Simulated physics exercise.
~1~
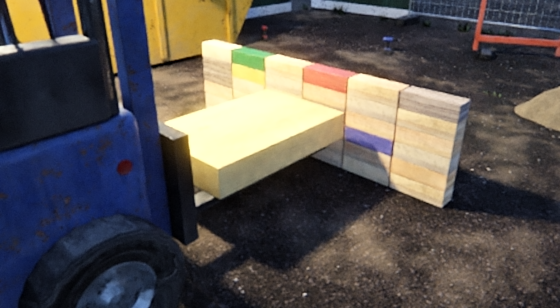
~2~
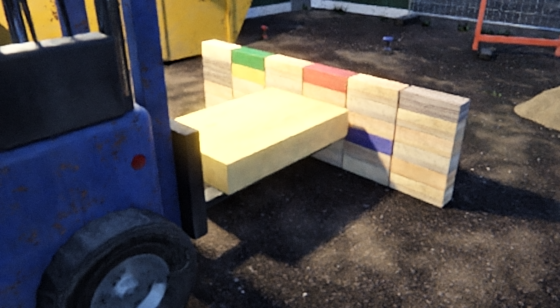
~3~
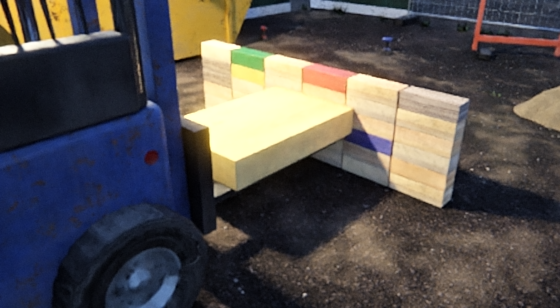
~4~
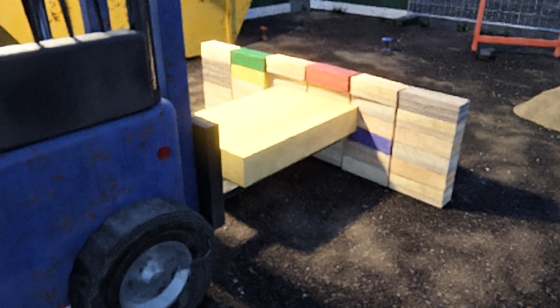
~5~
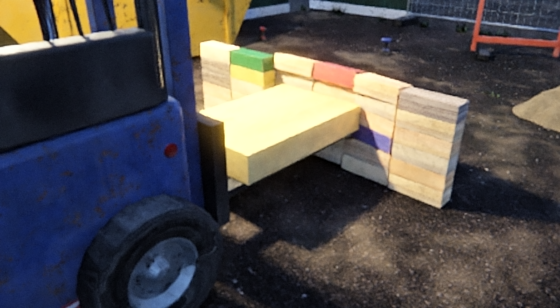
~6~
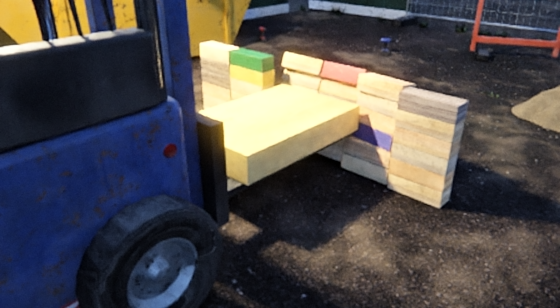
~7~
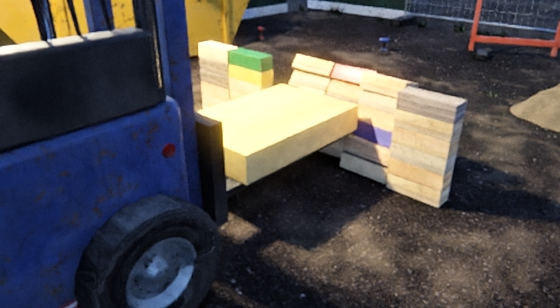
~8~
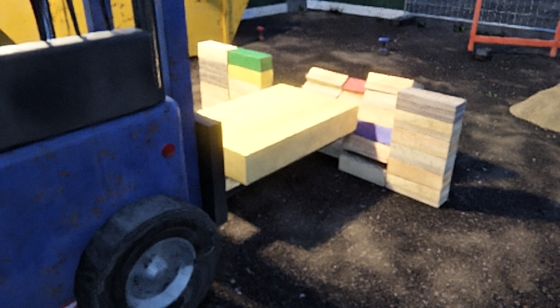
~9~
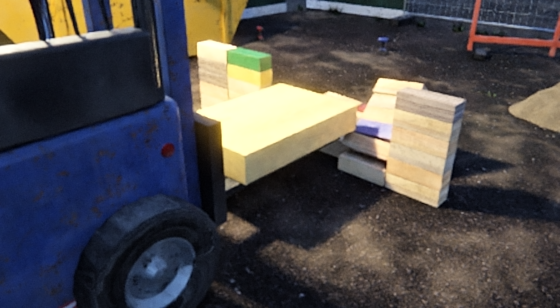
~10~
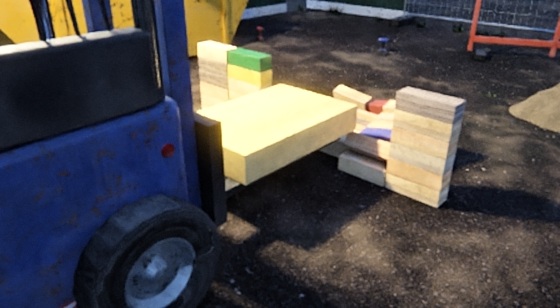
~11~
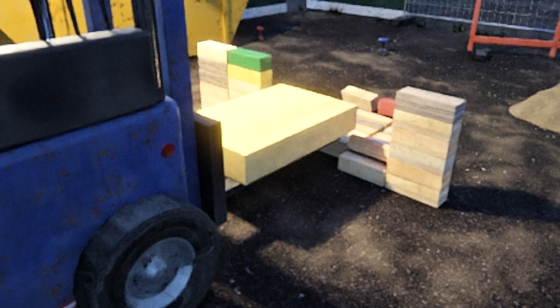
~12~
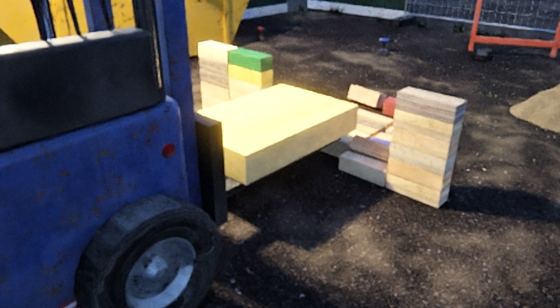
At first, a low wall of stacked timber blocks, some marked green, red and purple-blue, stands on dark ground while a blue forklift holds a big pale yellow case against its face. The forklift edges to the right, pressing the case into the wall, then stops. The middle blocks, with the red one on top, lean backward and tip further away. They topple behind the wall, opening a wide gap, and the blue block rolls over after them. At the end, the left stack with its green block and the tall right-hand stack still stand, with fallen blocks lying between and behind.
